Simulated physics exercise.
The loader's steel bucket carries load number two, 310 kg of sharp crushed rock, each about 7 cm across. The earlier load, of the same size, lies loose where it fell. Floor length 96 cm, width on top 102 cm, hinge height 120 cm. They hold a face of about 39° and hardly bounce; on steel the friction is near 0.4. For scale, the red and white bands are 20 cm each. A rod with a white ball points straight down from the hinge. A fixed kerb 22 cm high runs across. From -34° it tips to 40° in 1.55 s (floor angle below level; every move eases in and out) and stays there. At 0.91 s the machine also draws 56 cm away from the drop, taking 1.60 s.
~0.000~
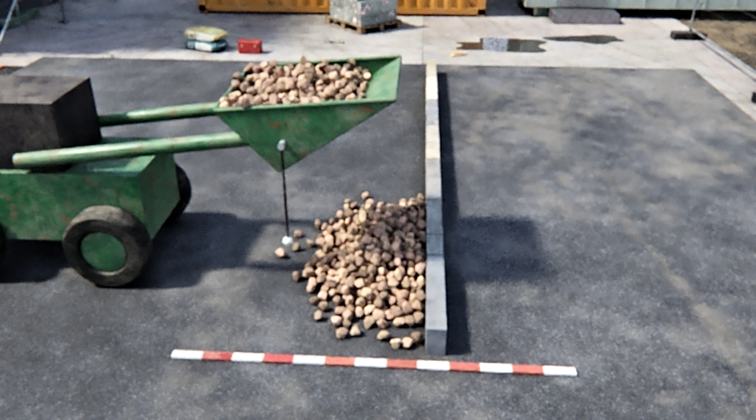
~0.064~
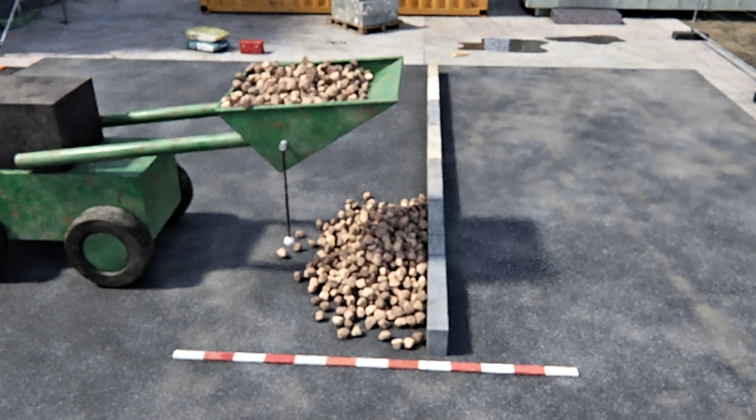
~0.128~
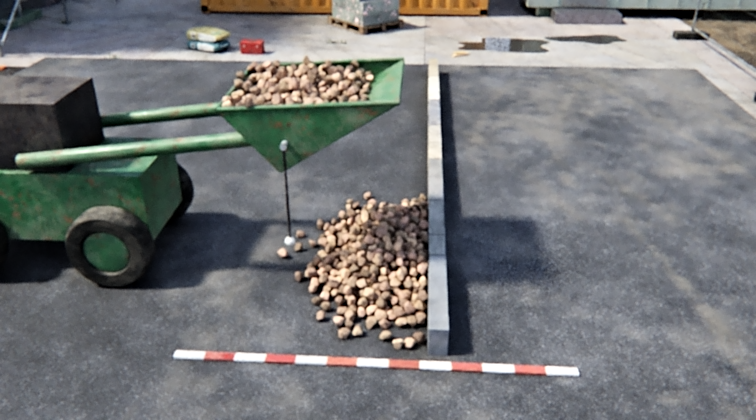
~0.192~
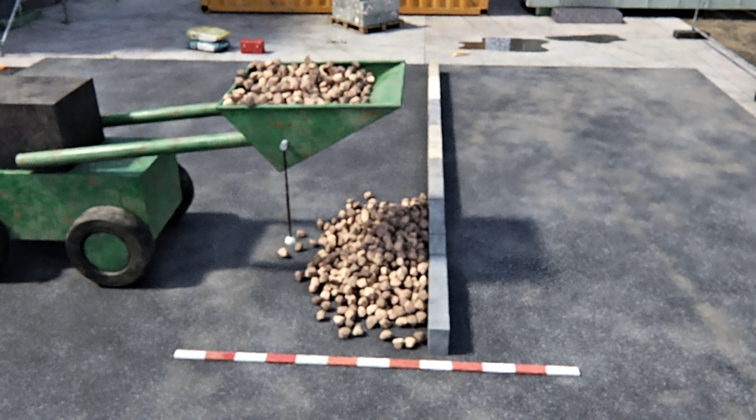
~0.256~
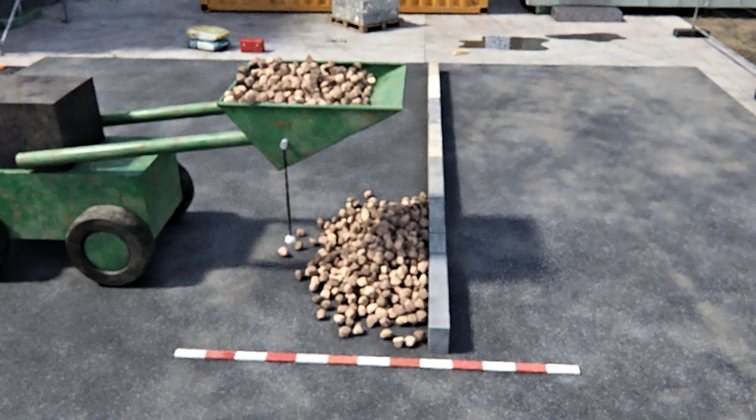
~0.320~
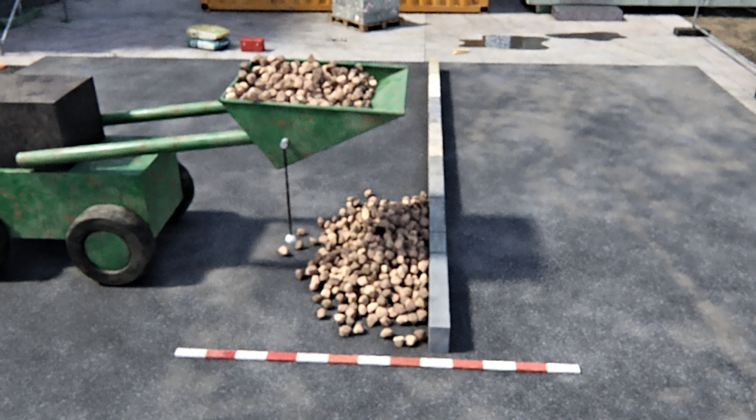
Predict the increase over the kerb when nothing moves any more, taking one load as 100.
Roughly 1 per cent of a load more.
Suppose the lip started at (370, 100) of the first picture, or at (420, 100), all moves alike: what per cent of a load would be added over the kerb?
First some 0, then 5 per cent.
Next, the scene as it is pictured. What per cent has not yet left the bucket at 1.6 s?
About 40 per cent.
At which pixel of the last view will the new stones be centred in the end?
Around (362, 234).
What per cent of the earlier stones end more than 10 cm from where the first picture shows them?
Roughly 5 per cent of them.
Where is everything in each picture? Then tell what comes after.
In the first picture, the bucket is at -34°, its lip at (396, 100); the top of the load is at (323, 69). The earlier load is highest near (391, 231), 27 cm above ground level, 100 % on this side of the kerb.
In the second picture, the bucket is at -34°, its lip at (398, 101); the top of the load is at (324, 70); the stones move at 0.0 m/s on average.
The third picture shows lip at (399, 103), floor tilted -33°, highest stones at (315, 70); the stones move at 0.1 m/s on average.
In the fourth picture, the bucket is at -31°, its lip at (401, 106); the top of the load is at (285, 68); the stones move at 0.1 m/s on average.
In the fifth picture, the bucket is at -29°, its lip at (402, 109); the top of the load is at (275, 64); the stones move at 0.2 m/s on average.
In the sixth picture, the bucket is at -26°, its lip at (404, 114); the top of the load is at (277, 62); the stones move at 0.2 m/s on average.
After 1.2 s the floor is at 28°; in per cent of one load, 99 in the bucket, 101 on this side of the kerb; the foremost stones are at (425, 247).
After 1.6 s the floor is at 40°; in per cent of one load, 42 in the bucket, 158 on this side of the kerb; the foremost stones are at (426, 250).
After 3.0 s the floor is at 40°; in per cent of one load, 0 in the bucket, 199 on this side of the kerb, 1 over the kerb; the foremost stones are at (471, 263).
After 5.5 s the floor is at 40°; in per cent of one load, 0 in the bucket, 199 on this side of the kerb, 1 over the kerb; the foremost stones are at (471, 263). Net gain over the kerb, 1.
